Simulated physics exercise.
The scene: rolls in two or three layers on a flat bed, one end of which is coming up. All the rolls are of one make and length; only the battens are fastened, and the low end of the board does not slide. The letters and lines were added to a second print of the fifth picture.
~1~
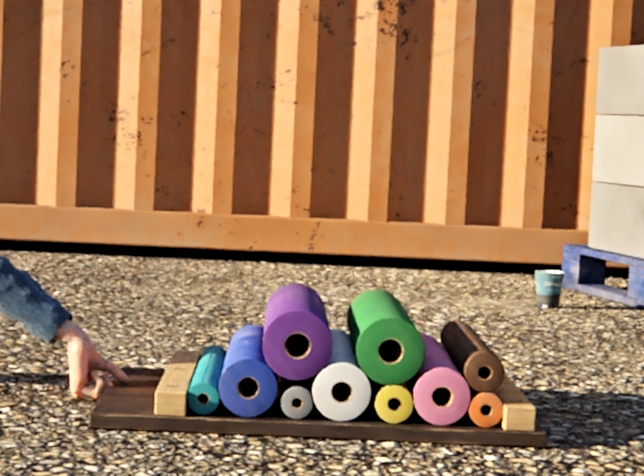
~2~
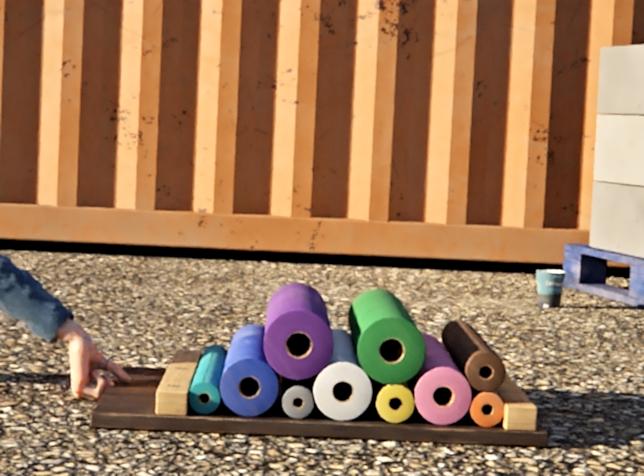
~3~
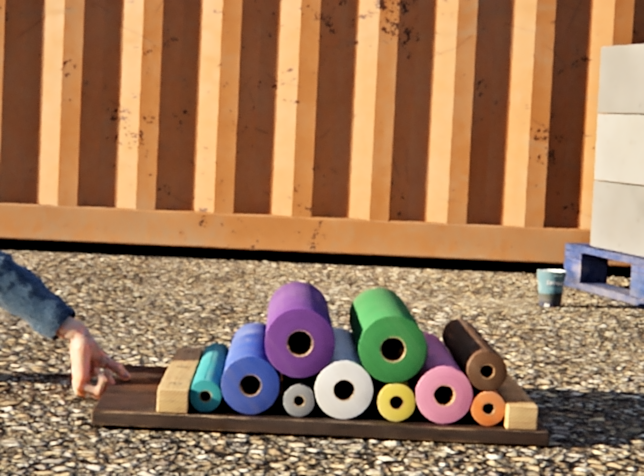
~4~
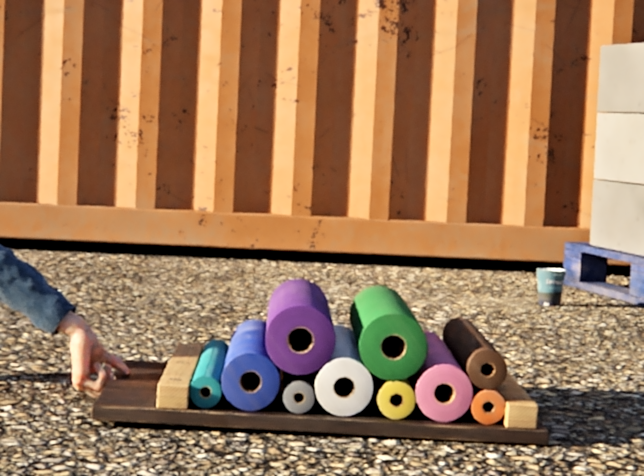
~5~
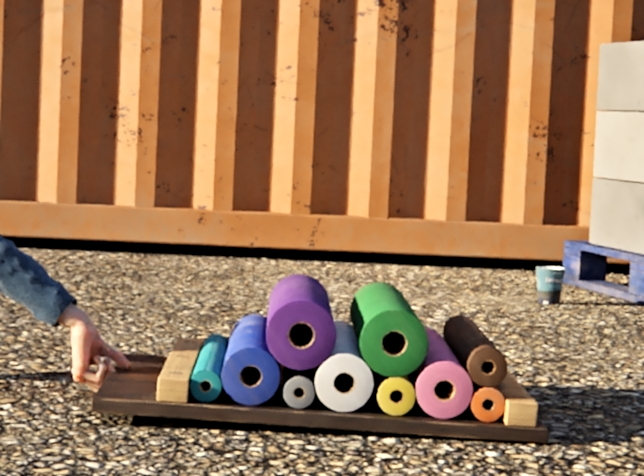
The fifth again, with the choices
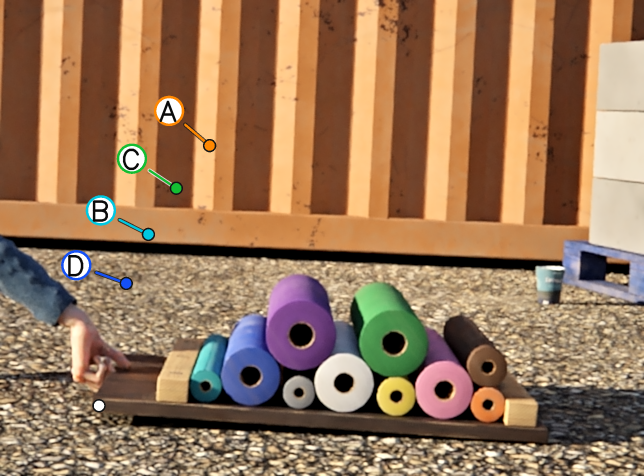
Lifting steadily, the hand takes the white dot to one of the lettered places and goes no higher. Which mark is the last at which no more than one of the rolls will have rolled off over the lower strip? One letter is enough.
At most to A.
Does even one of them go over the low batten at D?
Yes, at D.
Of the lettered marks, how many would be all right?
Four of them.
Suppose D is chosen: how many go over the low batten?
It comes to one.
On the marked copy, A at (210, 145); B at (149, 234); C at (176, 188); D at (126, 284); the white dot at (99, 406).
Taking A. A third of the way, board at 20°.
Two thirds of the way, board at 38°.
When it is over, board at 38°, one over the low batten (brown).
As for the rest, B one over the low batten (brown); C one over the low batten (brown); D one over the low batten (brown).
